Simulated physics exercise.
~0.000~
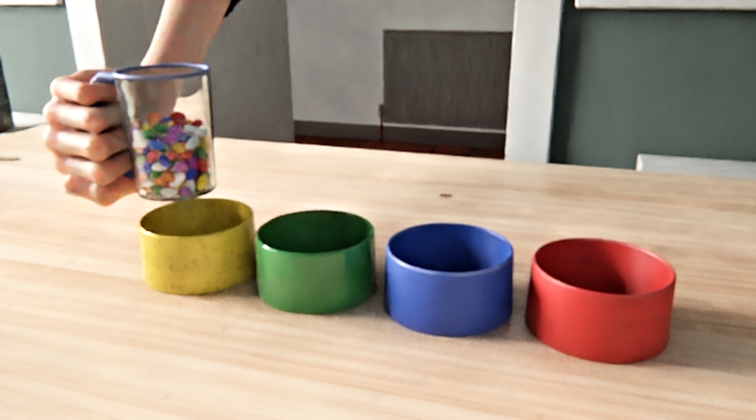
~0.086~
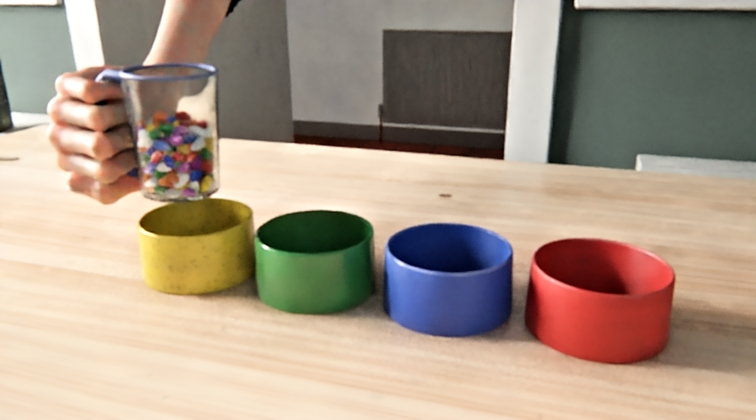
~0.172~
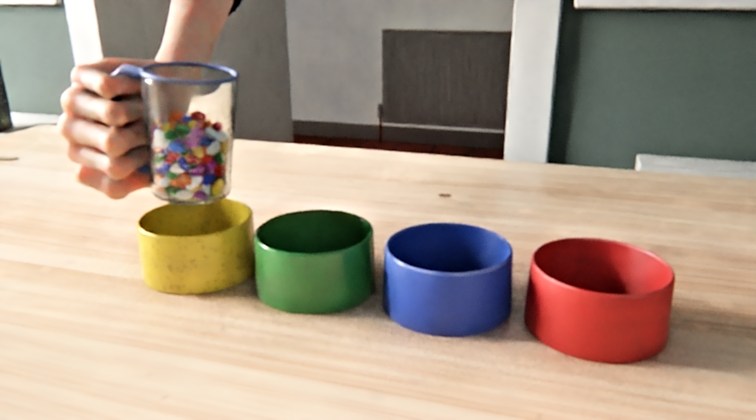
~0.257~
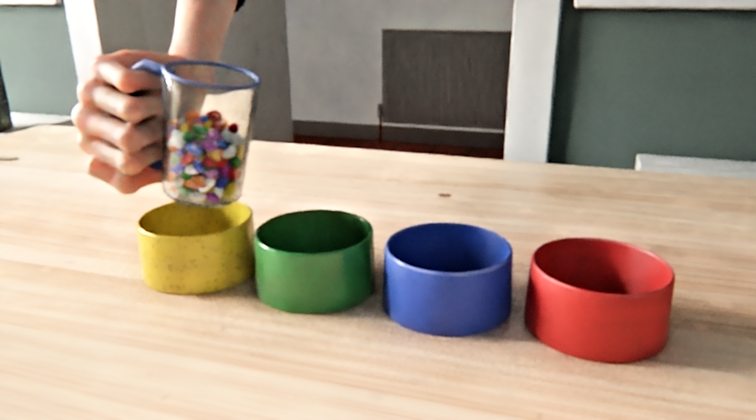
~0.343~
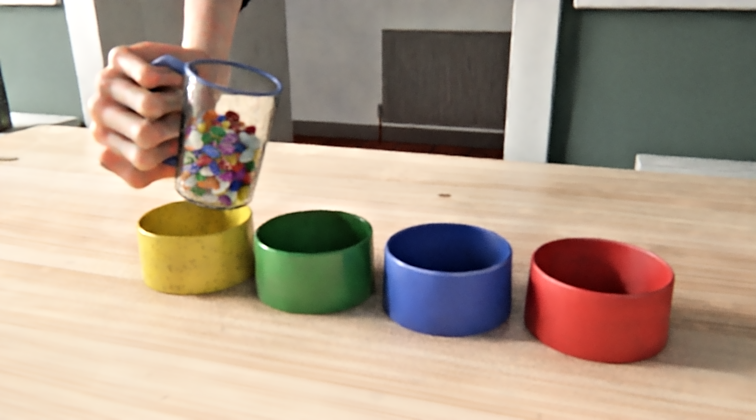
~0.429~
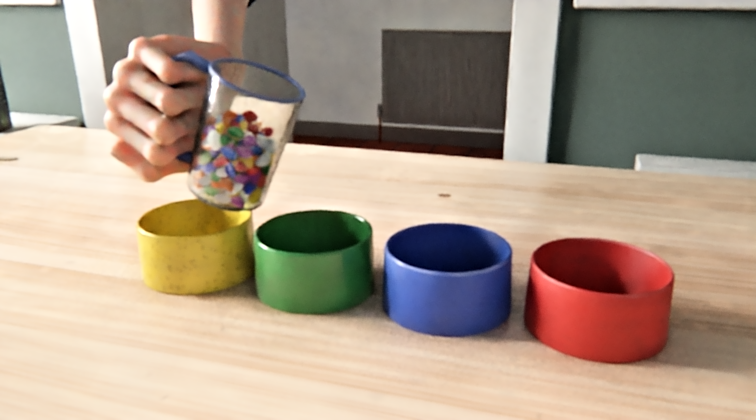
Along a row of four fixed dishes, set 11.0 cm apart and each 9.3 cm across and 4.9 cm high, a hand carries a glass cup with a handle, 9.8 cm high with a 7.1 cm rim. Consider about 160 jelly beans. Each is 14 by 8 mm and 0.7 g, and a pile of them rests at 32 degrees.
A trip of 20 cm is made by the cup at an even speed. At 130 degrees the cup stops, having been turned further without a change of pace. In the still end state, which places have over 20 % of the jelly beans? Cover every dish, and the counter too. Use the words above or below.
Red - below; blue - above; green - below; yellow - below; counter - below.
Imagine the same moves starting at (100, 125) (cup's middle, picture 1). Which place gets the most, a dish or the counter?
Most of it lands at counter.
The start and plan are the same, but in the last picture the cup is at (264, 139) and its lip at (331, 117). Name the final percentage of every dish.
Red 0; blue 100; green 0; yellow 0.
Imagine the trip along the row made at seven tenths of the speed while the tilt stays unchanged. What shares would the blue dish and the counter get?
Shares - blue 100, counter 0.
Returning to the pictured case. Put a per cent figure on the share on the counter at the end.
About 0 percent.
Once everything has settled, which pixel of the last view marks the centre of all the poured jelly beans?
Resting centre estimate: Around (455, 280).
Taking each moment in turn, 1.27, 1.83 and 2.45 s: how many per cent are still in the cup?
About 100, 95, 0.
After 1.27 s, tilt 72 degrees; cup holds 100 %.
Then, at 1.83 s, tilt 106 degrees; cup holds 95 %, blue 5 %.
After 2.45 s, tilt 130 degrees; cup holds 0 %, blue 100 %.
At rest (2.9 s), red 0 %, blue 100 %, green 0 %, yellow 0 %, counter 0 %.
